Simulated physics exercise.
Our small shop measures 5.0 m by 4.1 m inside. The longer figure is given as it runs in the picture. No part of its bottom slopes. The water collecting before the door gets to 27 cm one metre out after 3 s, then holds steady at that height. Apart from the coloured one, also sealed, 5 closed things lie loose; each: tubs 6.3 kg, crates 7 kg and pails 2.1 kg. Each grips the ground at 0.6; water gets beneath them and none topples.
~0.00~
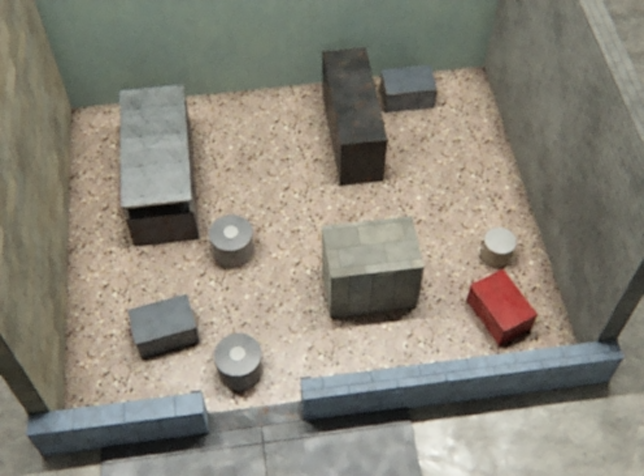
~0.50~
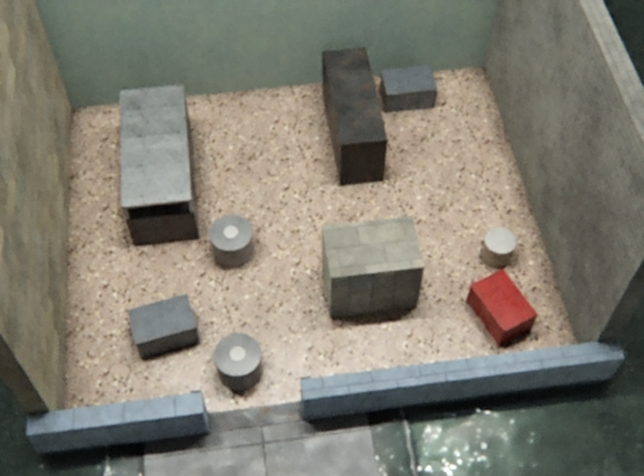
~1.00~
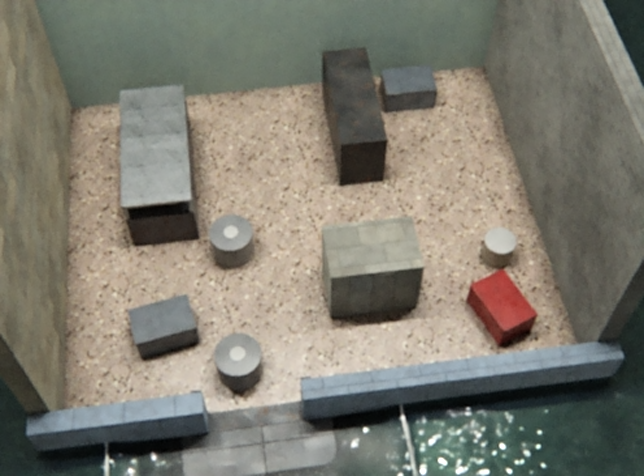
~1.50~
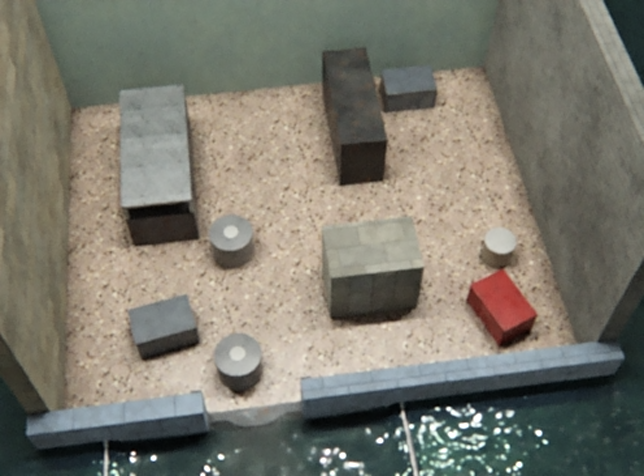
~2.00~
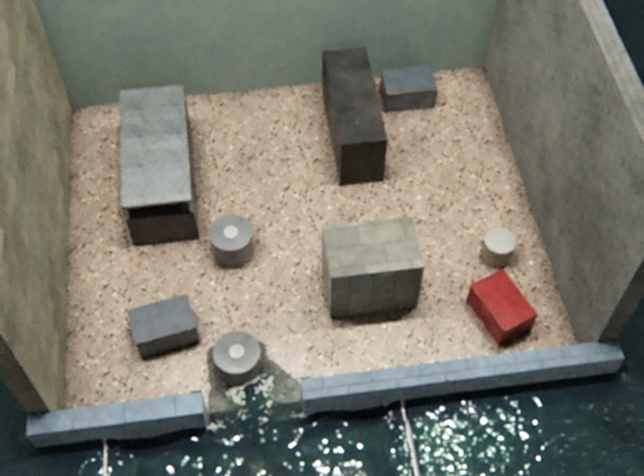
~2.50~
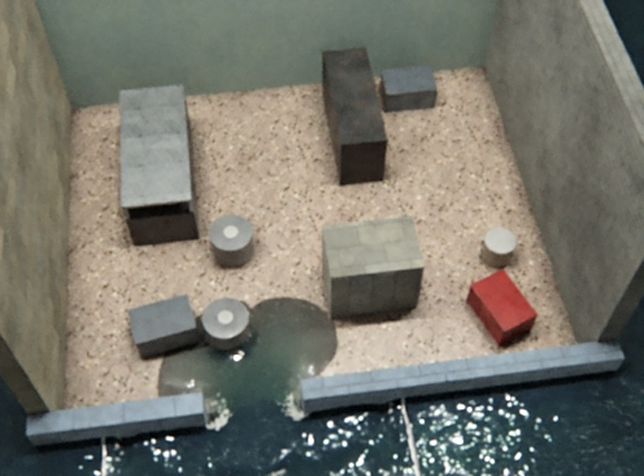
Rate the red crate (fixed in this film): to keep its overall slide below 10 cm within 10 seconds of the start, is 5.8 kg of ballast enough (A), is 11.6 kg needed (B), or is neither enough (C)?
B.
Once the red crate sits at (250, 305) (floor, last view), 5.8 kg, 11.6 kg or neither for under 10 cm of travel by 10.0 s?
Here both come up short.
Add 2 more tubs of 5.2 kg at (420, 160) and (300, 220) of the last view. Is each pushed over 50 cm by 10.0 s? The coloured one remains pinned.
In that order: Under, past it.
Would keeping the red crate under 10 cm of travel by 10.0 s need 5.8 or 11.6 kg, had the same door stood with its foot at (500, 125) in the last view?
Result: Nothing offered works.
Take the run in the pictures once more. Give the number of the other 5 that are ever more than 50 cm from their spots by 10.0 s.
That adds up to 3.
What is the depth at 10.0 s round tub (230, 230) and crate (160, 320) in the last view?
First about 17 cm, second about 16 cm.
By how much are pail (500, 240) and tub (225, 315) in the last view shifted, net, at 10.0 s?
20 cm and 200 cm respectively.
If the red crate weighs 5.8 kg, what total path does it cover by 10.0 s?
Path length near 30 cm.
After 3.5 s the red crate would be 0 cm from its start with 5.8 kg and 0 cm from its start with 11.6 kg; 0 cm of water round it then.
After 4.5 s the red crate would be 0 cm from its start with 5.8 kg and 0 cm from its start with 11.6 kg; 1 cm of water round it then.
After 7.0 s the red crate would be 1 cm from its start with 5.8 kg and 0 cm from its start with 11.6 kg; 2 cm of water round it then.
After 10.0 s the red crate would be 31 cm from its start with 5.8 kg and 0 cm from its start with 11.6 kg; 3 cm of water round it then.
